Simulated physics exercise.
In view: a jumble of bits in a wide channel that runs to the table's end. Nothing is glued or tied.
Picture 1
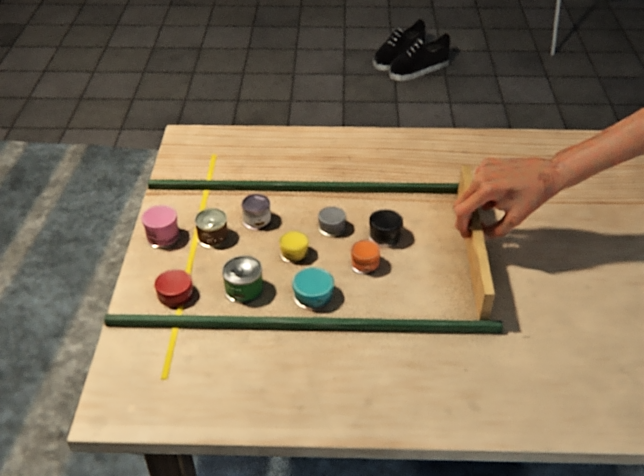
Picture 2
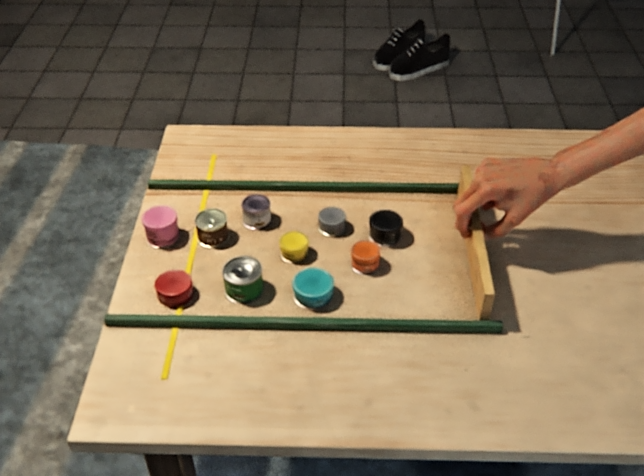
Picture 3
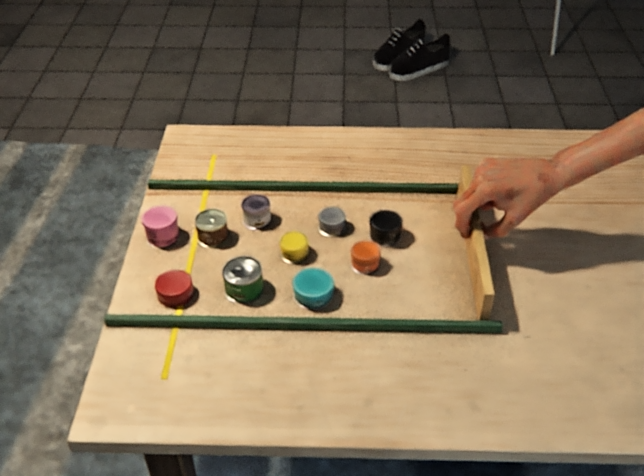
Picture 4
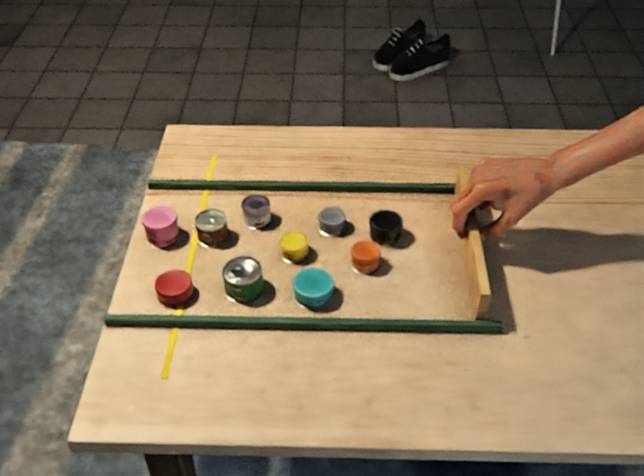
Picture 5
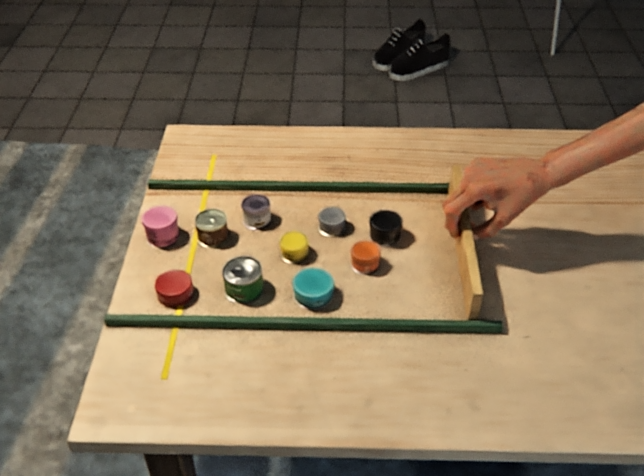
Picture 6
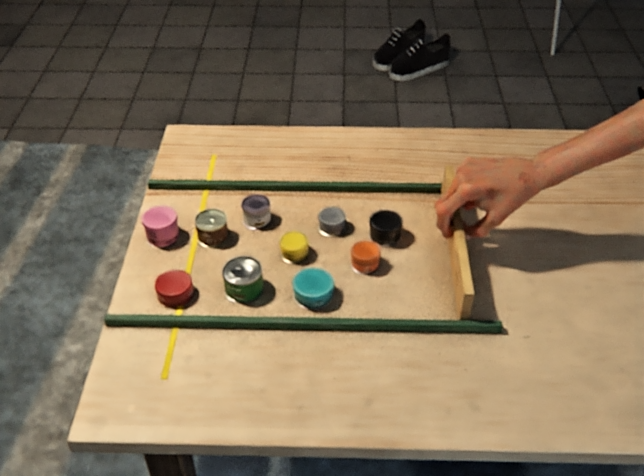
A hand held a wooden board upright at the right end of a channel between two green rails, then slid it slightly left toward the small colourful tubs and tins, which stayed still.
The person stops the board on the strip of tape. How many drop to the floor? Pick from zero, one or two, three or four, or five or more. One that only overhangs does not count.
The number that fall off is one or two.
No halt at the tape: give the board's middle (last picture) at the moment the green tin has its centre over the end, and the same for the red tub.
For the green tin at (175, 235), for the red tub at (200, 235).
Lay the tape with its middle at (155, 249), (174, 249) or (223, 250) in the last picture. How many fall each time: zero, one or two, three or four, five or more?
Taking them in turn, five or more; either three or four; no fall at all.
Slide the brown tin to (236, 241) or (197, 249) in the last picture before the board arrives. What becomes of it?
In that order, it stays on; stays on.
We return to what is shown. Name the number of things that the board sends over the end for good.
It comes to 2.
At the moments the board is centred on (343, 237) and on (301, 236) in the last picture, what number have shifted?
3 and 7.
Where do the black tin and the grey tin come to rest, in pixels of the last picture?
About (180, 224), and the other about (188, 206).
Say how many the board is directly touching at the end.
In contact: 4.
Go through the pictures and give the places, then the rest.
Pink tin (161, 227); red tub (174, 288); brown tin (212, 228); board (474, 239); tape (193, 249), in the first picture.
Red tub (174, 288); green tin (243, 280), in the second picture.
Brown tin (212, 228); orange tin (365, 257), in the third picture.
Pink tin (161, 227); turquoise tin (313, 289), in the fourth picture.
Red tub (174, 288); black tin (386, 228), in the fifth picture.
Pink tin (161, 227); red tub (174, 288); brown tin (212, 228); board (456, 238); tape (193, 249), in the sixth picture.
Soon after, none off yet; pink tin at rest near (161, 227); red tub at rest near (174, 288); brown tin at rest near (212, 228).
By the end, the number that fall off is one or two; fallen, red tub and pink tin.
